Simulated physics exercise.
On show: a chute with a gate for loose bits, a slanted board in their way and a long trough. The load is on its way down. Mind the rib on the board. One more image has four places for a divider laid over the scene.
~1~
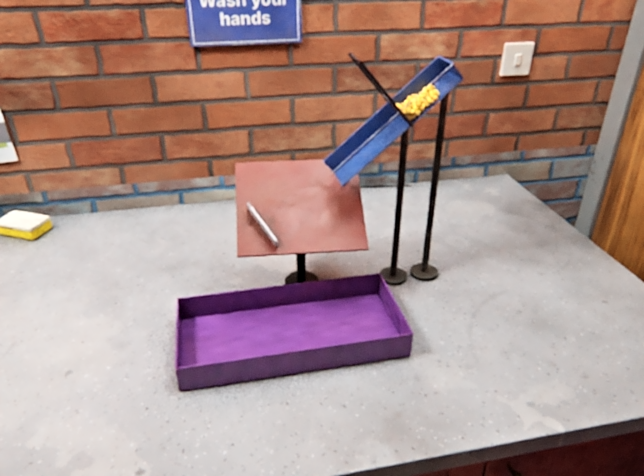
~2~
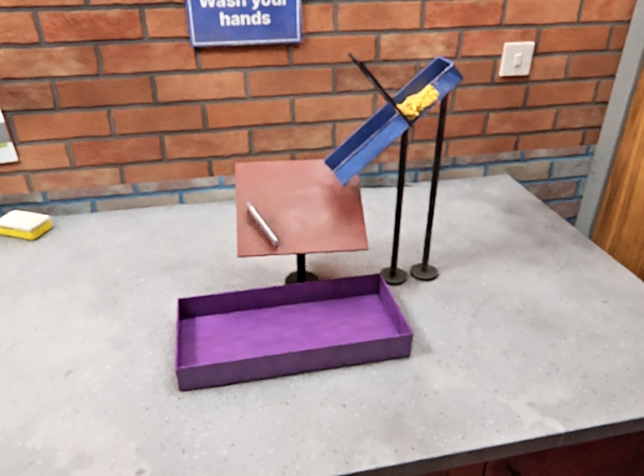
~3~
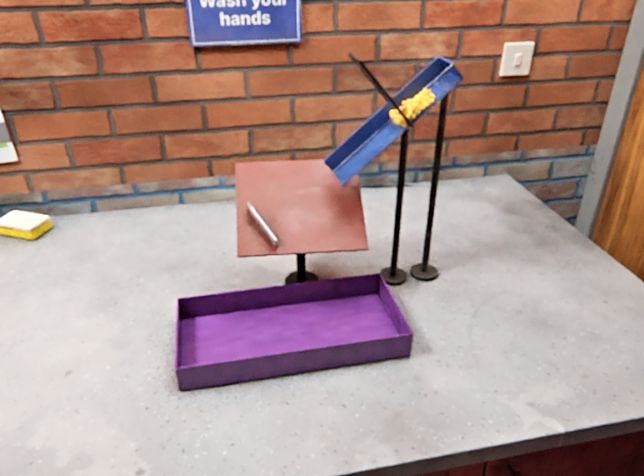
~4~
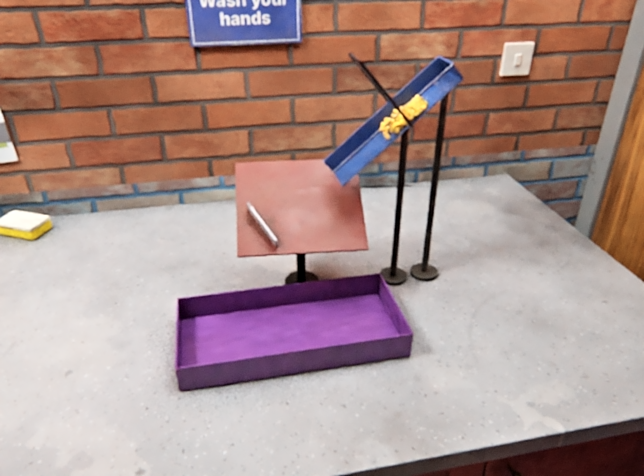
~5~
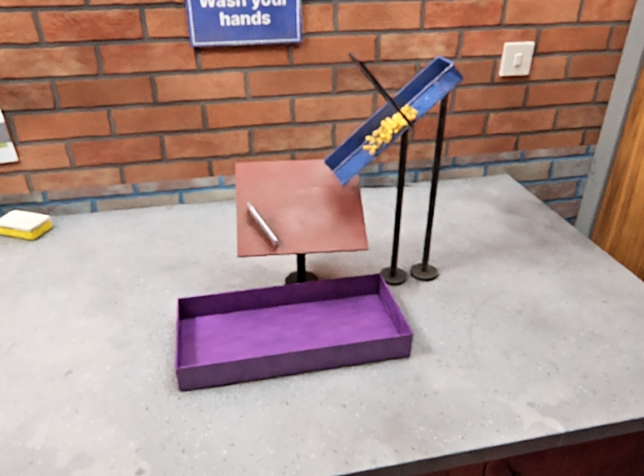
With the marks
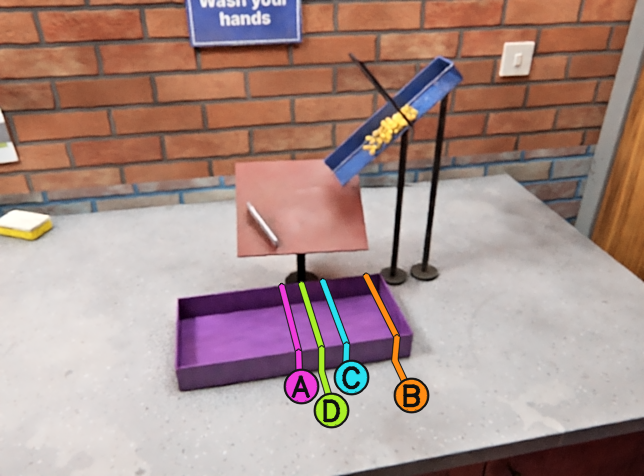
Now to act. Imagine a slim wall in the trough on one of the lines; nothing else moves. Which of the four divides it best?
The best line is A.
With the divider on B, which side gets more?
The left side.
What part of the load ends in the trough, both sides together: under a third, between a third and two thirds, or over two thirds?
Over two thirds.
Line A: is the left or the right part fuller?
The right side.
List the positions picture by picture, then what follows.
The first frame shows load behind the gate at (416, 107), puffed corn balls; lip of the chute at (339, 180), sloping fairly steeply.
The second frame shows middle of the board at (300, 204), tilted fairly steeply; middle of its low edge at (304, 253); of its high edge at (296, 160).
The third frame shows front corners of the trough at (176, 368) and (413, 334), empty; front of the load at (396, 121).
The fourth frame shows middle of the load at (404, 117); its front at (388, 137), about a quarter of the way to the lip; rib from (248, 203) to (277, 241).
The fifth frame shows middle of the load at (393, 127); its front at (365, 148), about half of the way to the lip.
On the marked copy, line A crosses the front rim at (298, 350); line B crosses the front rim at (396, 336); line C crosses the front rim at (346, 343); line D crosses the front rim at (321, 347).
Choosing A, of what is caught, about a third on the left of the divider, about two thirds on the right.
Choosing B, of what is caught, all on the left of the divider, none on the right.
Choosing C, of what is caught, all on the left of the divider, none on the right.
Choosing D, of what is caught, most on the left of the divider, a small part on the right.
